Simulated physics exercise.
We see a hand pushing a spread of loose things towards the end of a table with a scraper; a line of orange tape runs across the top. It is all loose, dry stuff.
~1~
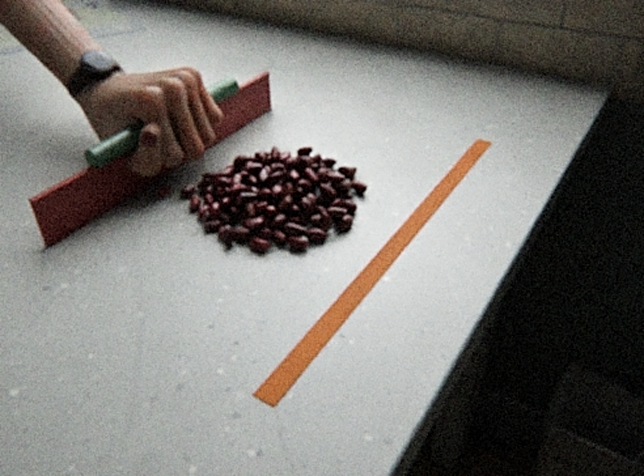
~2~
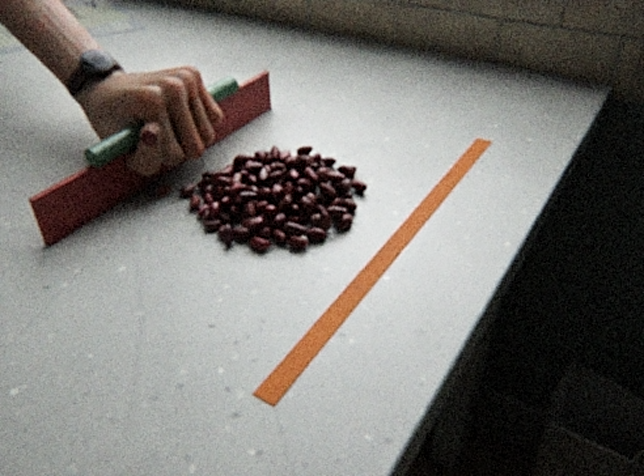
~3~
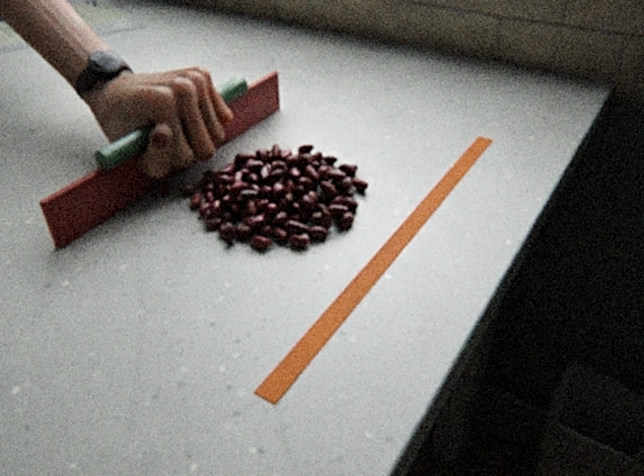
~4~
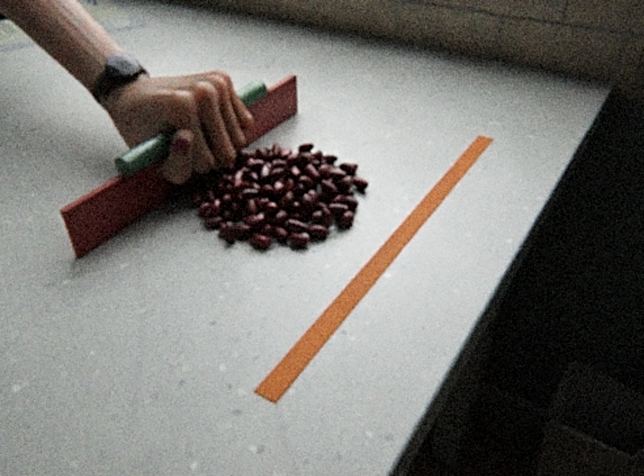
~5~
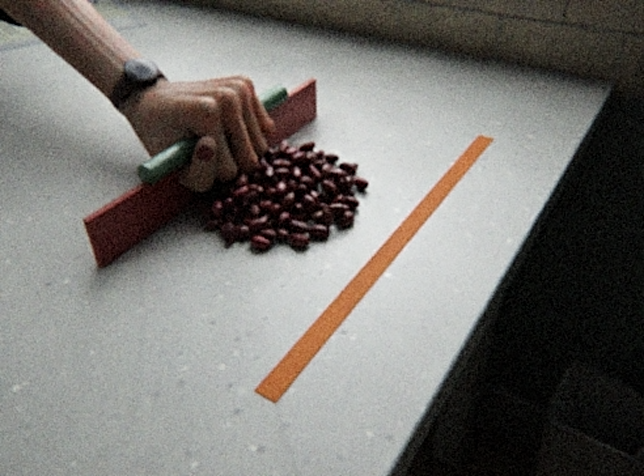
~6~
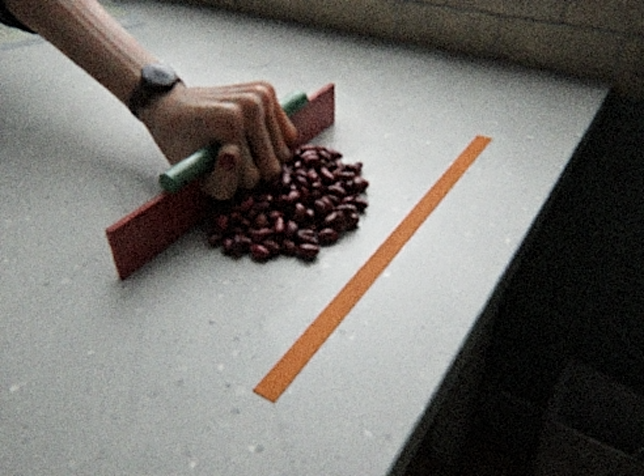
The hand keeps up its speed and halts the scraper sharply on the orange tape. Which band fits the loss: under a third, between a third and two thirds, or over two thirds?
The floor gets less than a third.
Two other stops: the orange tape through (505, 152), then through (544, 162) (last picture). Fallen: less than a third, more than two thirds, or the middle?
At the first place between a third and two thirds, at the second more than two thirds.
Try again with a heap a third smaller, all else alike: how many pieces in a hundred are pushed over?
It comes to 10 per cent or so.
Shortly afterwards, scraper still moving, near (325, 168); heap all on the table, its front near (434, 259).
Next, scraper stopped at the orange tape; heap a little over the edge.
Some moments later, scraper stopped at the orange tape; heap near a quarter over the edge.
In the end, scraper stopped at the orange tape; heap near a quarter over the edge.
